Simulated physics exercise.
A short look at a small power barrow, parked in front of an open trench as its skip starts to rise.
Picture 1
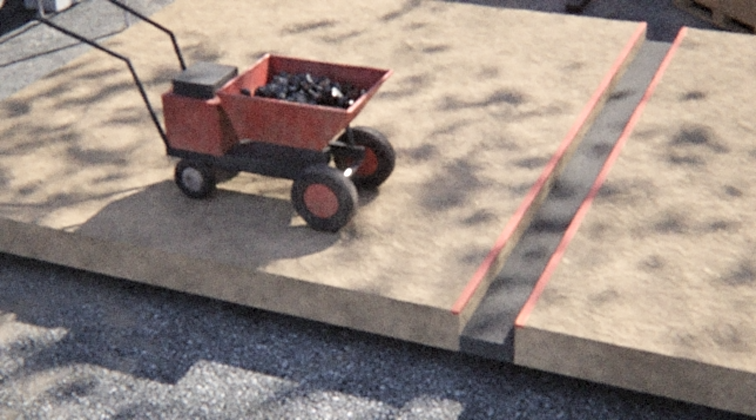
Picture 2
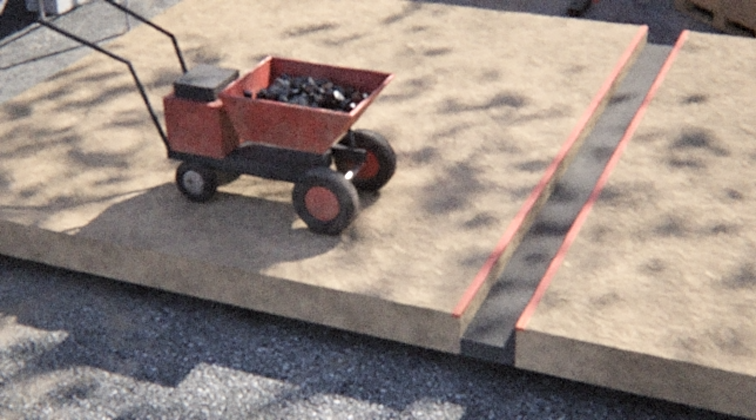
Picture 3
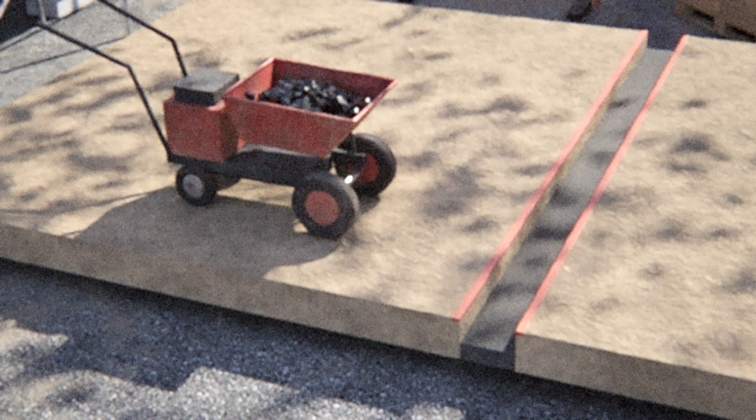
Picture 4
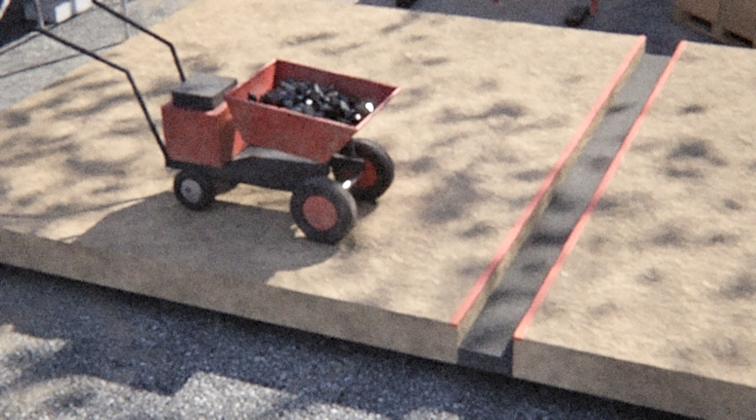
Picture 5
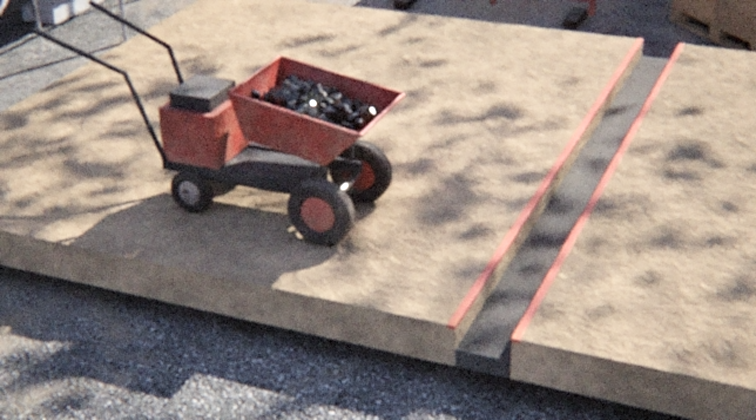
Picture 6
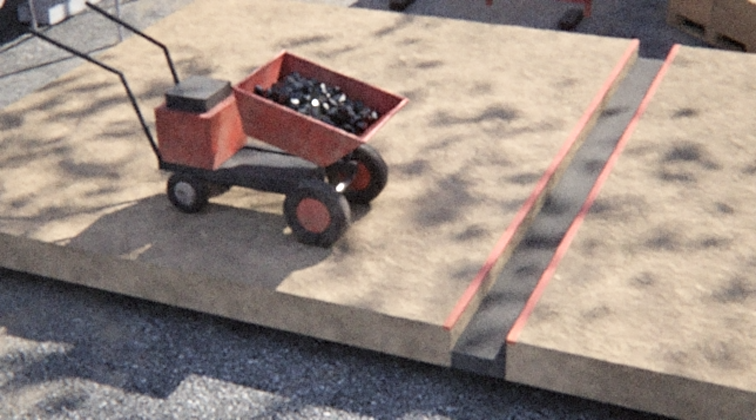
A small red power barrow loaded with black lumps stood still on a sandy slab, left of a narrow trench edged in red, and its skip slowly tilted a little toward the right.
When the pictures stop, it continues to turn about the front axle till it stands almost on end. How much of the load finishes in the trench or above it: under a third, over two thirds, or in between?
Okay, so the amount in the trench ends shy of the one-third mark.
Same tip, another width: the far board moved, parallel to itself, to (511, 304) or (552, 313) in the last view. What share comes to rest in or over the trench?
Respectively, 20 % and 20 %.
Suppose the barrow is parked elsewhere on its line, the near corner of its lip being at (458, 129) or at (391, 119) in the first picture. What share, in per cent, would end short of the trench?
Near 0 and 30 percent respectively.
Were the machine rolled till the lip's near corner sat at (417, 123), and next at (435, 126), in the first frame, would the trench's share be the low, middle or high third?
Spot one gives more than two thirds, spot two gives more than two thirds.
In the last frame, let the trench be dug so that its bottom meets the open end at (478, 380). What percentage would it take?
About 20 %.
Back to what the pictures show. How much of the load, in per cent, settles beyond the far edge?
That share is about 0 percent.
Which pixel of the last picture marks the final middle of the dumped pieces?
Centre at rest: Close to (466, 241).
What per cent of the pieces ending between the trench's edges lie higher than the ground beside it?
Share: Around 0 %.
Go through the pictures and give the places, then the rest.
In the first picture, lip of the skip (348, 113), level; top of the load (303, 98), lumps of coal; first edge of the trench (475, 280); far edge (537, 292), the trench over half as wide as the skip, and about half as deep as wide.
In the second picture, lip of the skip (350, 116), level; top of the load (305, 101).
In the third picture, lip of the skip (353, 122), tipped barely; top of the load (308, 102).
In the fourth picture, lip of the skip (356, 130), tipped a little; top of the load (296, 102).
In the fifth picture, lip of the skip (360, 136), tipped a little; top of the load (287, 101).
In the sixth picture, lip of the skip (364, 142), tipped a little; top of the load (290, 99); first edge of the trench (467, 296); far edge (529, 308).
Just after the last frame, skip tipped well over; every one in the skip.
A moment on, skip tipped steeply; the larger part in the skip; about a tenth short of the trench; just a few falling.
Further on, skip tipped right over; roughly a quarter in the skip; roughly two thirds short of the trench; about a tenth in or heaped over the trench.
When it is over, skip tipped right over; about a tenth in the skip; roughly two thirds short of the trench; roughly a quarter in or heaped over the trench; not one beyond it.
